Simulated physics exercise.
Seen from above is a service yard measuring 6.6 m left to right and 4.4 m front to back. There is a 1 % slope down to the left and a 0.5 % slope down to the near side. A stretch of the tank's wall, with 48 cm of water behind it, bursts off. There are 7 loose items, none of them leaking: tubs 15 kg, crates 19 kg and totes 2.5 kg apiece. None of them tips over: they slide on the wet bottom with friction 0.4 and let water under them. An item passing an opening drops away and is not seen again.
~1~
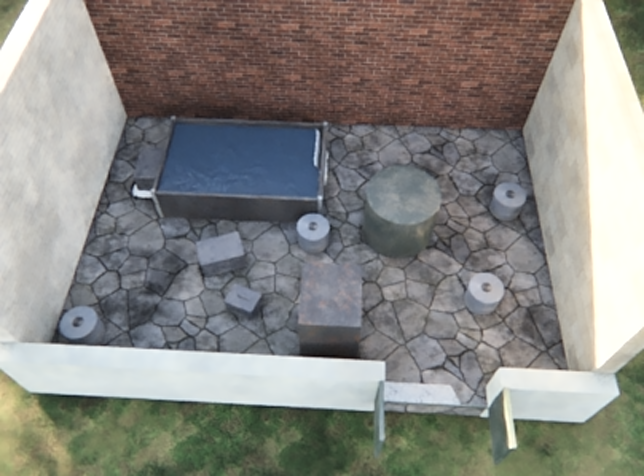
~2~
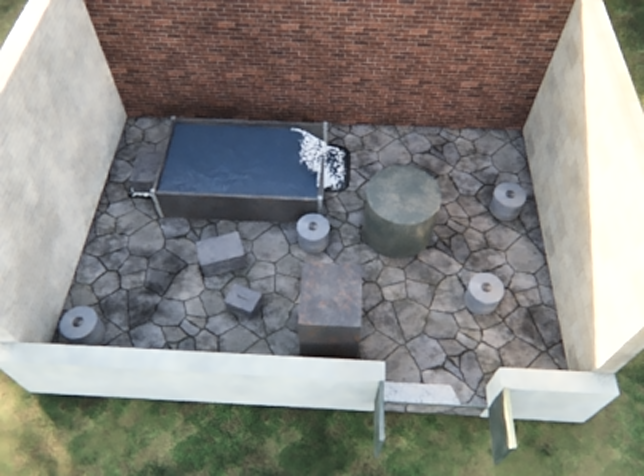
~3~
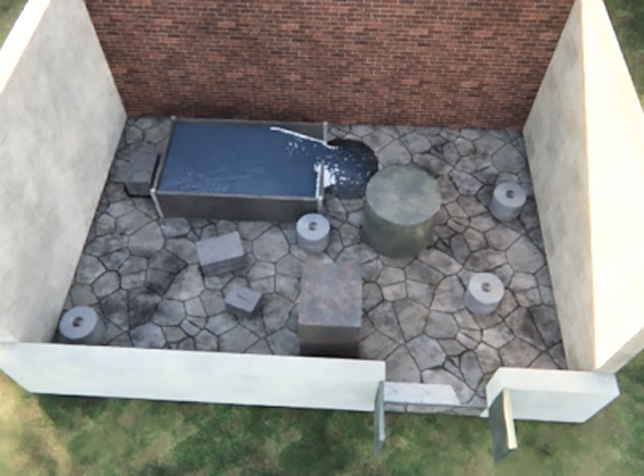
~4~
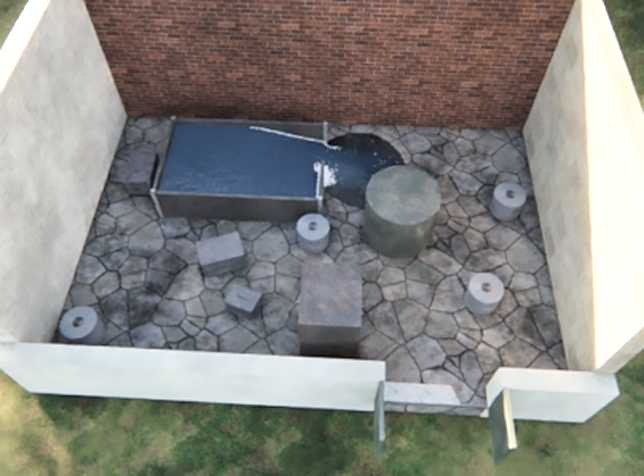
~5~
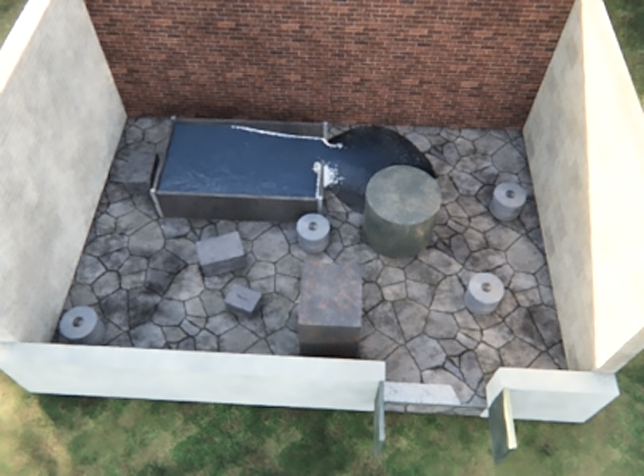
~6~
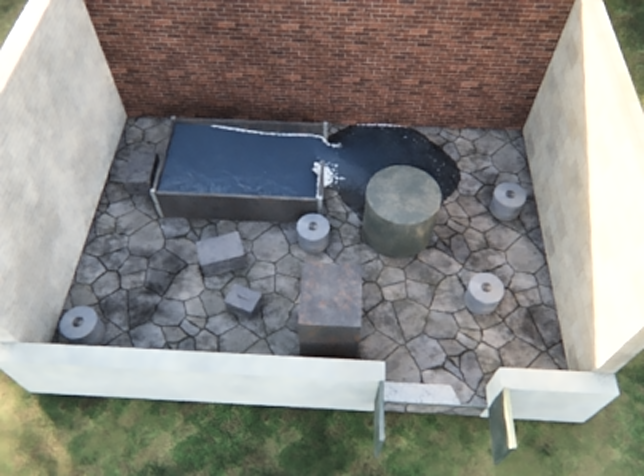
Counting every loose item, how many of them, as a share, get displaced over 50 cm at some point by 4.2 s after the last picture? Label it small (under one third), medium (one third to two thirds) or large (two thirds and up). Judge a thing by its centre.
Small.
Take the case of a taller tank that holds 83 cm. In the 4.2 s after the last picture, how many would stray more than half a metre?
2.
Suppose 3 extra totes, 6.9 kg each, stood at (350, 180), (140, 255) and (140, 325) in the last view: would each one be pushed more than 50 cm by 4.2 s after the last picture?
Beyond it, within it, within it.
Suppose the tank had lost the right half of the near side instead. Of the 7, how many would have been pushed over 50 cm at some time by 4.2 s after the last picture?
Then 3.
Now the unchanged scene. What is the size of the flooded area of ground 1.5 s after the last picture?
Roughly 10.5 m2.
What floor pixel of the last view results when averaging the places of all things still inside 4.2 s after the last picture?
Around (277, 284).
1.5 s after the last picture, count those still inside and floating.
The number is 0.
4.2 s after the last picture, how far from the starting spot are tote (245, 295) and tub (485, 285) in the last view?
Respectively, 0 centimetres and 60 centimetres.
Then, 0.4 s after the last picture 0 of 7 are over 50 cm from their spots; 0 afloat.
Then, 1.5 s after the last picture 0 of 7 are over 50 cm from their spots; 0 afloat.
Then, 2.8 s after the last picture 1 of 7 are over 50 cm from their spots; 0 afloat.
Then, 4.2 s after the last picture 2 of 7 are over 50 cm from their spots, and 2 have been at some point; 1 afloat.
